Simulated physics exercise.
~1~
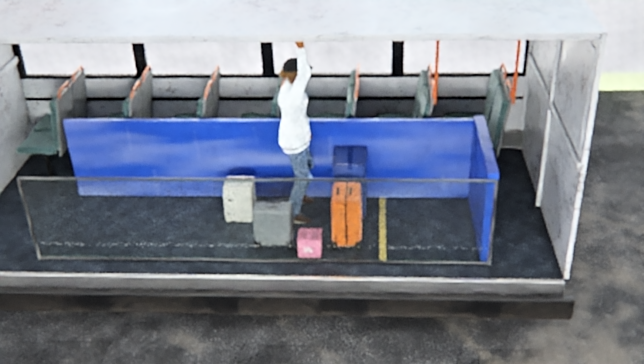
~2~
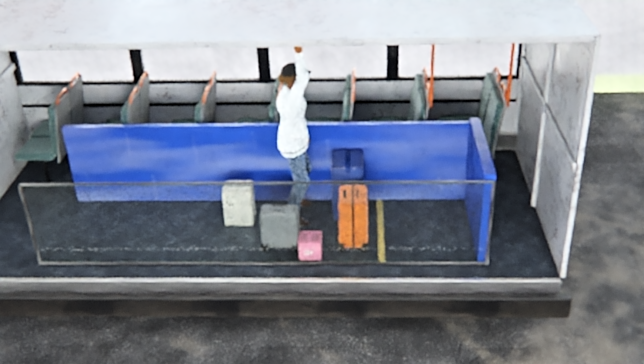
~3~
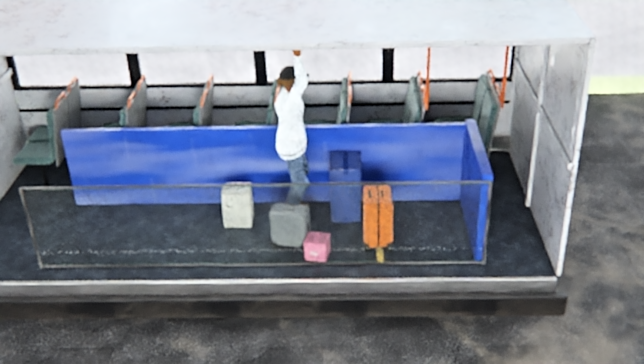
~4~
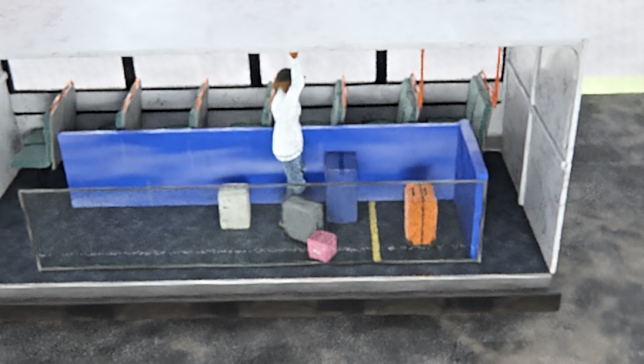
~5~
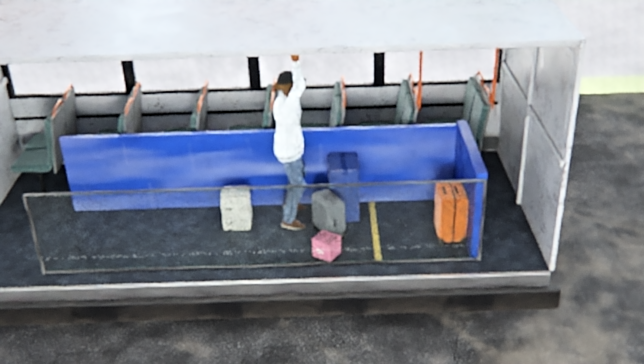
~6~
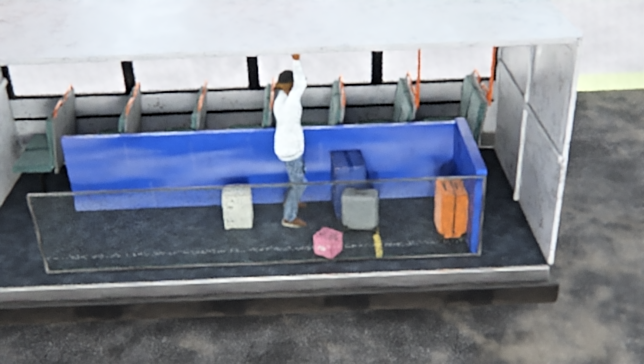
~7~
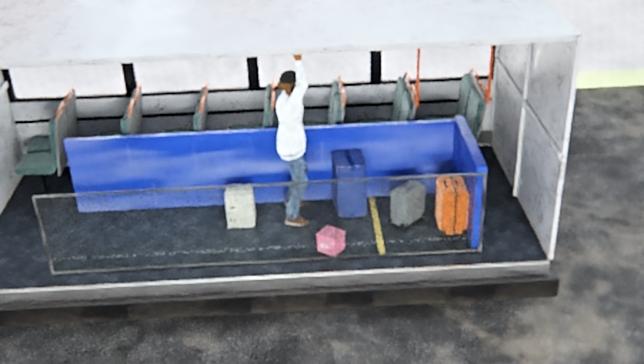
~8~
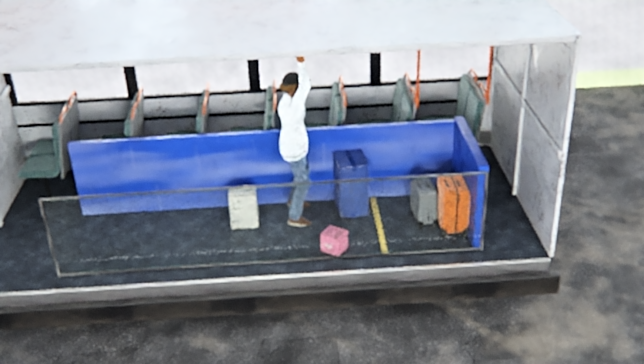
The clip opens on a tram's standing bay, where a passenger in a white top grips the rail overhead amid loose luggage, with a blue panel behind. The big orange case rolls right first, crossing the yellow line on the floor, while the small grey case starts to creep the same way. The orange case comes to rest near the right end of the bay as the grey one gathers pace, passing in front of the tall blue bag. The grey case then crosses the line too, ending upright beside the orange one. The pink tub shifts only slightly right and stays short of the line, as do the blue bag and white pack.
